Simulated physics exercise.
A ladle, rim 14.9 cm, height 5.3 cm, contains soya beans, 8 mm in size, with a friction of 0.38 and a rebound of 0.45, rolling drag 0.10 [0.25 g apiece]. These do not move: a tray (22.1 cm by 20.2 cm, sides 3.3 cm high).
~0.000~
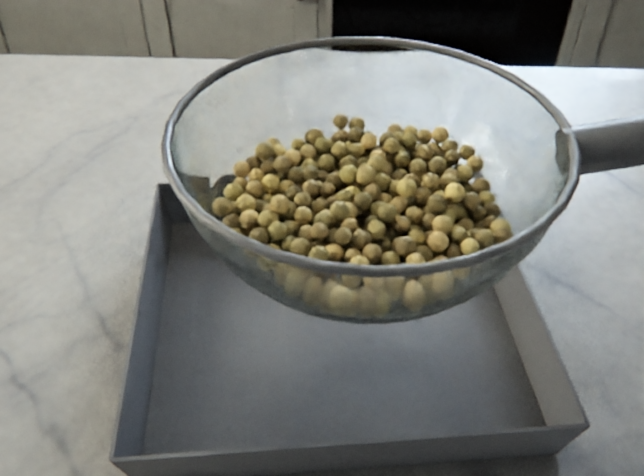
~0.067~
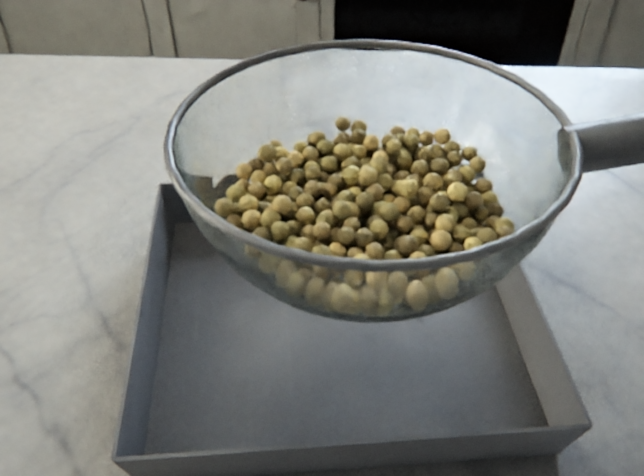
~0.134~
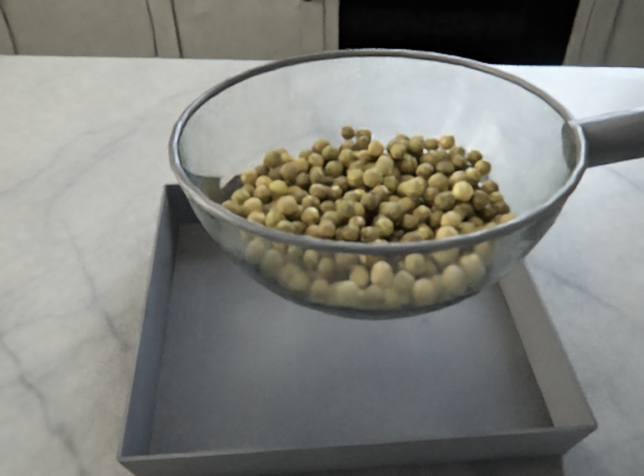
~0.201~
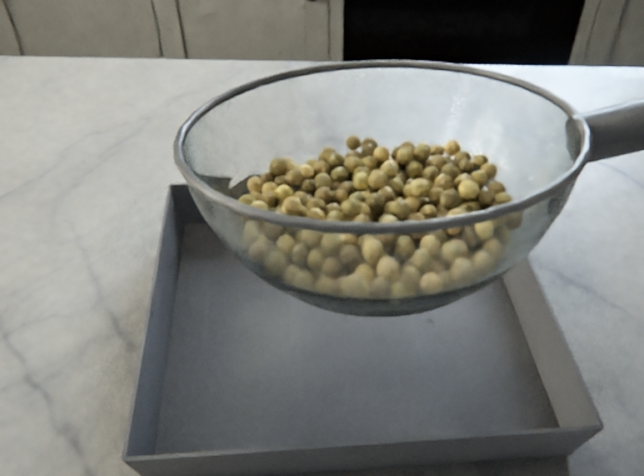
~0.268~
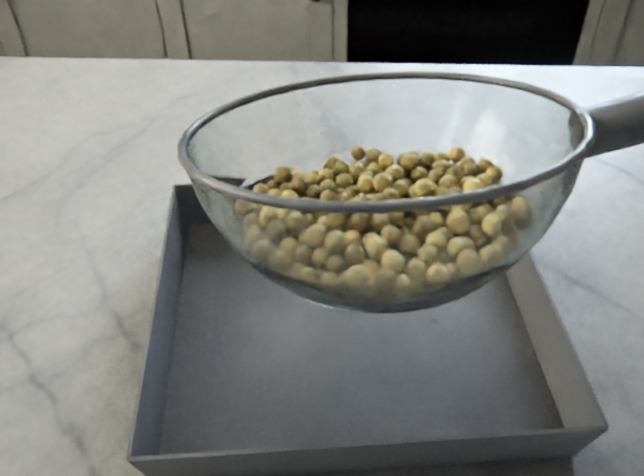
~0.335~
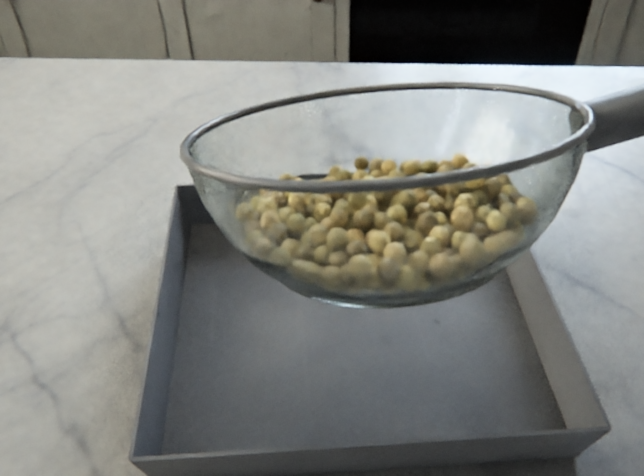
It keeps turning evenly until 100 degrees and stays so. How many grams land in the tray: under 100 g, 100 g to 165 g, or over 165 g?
Load: Middling.
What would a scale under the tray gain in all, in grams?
Roughly 110 g.
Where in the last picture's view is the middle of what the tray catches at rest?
Near (341, 310).
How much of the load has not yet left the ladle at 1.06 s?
About 100 per cent.
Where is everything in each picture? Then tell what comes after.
The first frame shows ladle at (359, 287); tilt 0 degrees; top of the load at (356, 135); tray at (334, 283).
The second frame shows ladle at (362, 282); tilt 1 degrees; top of the load at (442, 136).
The third frame shows ladle at (370, 269); tilt 5 degrees; low side back; top of the load at (447, 142).
The fourth frame shows ladle at (378, 250); tilt 10 degrees; low side back; top of the load at (423, 150).
The fifth frame shows ladle at (383, 231); tilt 15 degrees; low side back; top of the load at (412, 158).
The sixth frame shows ladle at (386, 210); tilt 20 degrees; low side back; top of the load at (445, 167); tray at (352, 284). It turns about 75 degrees a second.
Then, at 0.73 s, tilt 49 degrees; 0 g in the tray, ladle holds 100 %.
After 1.06 s, tilt 73 degrees; 0 g in the tray, ladle holds 100 %.
Then, at 1.36 s, tilt 94 degrees; 47 g in the tray, ladle holds 45 %.
After 1.65 s, tilt 100 degrees; 111 g in the tray, ladle holds 0 %.
In the end, at 2.2 s, 113 g in the tray, ladle holds 0 %.
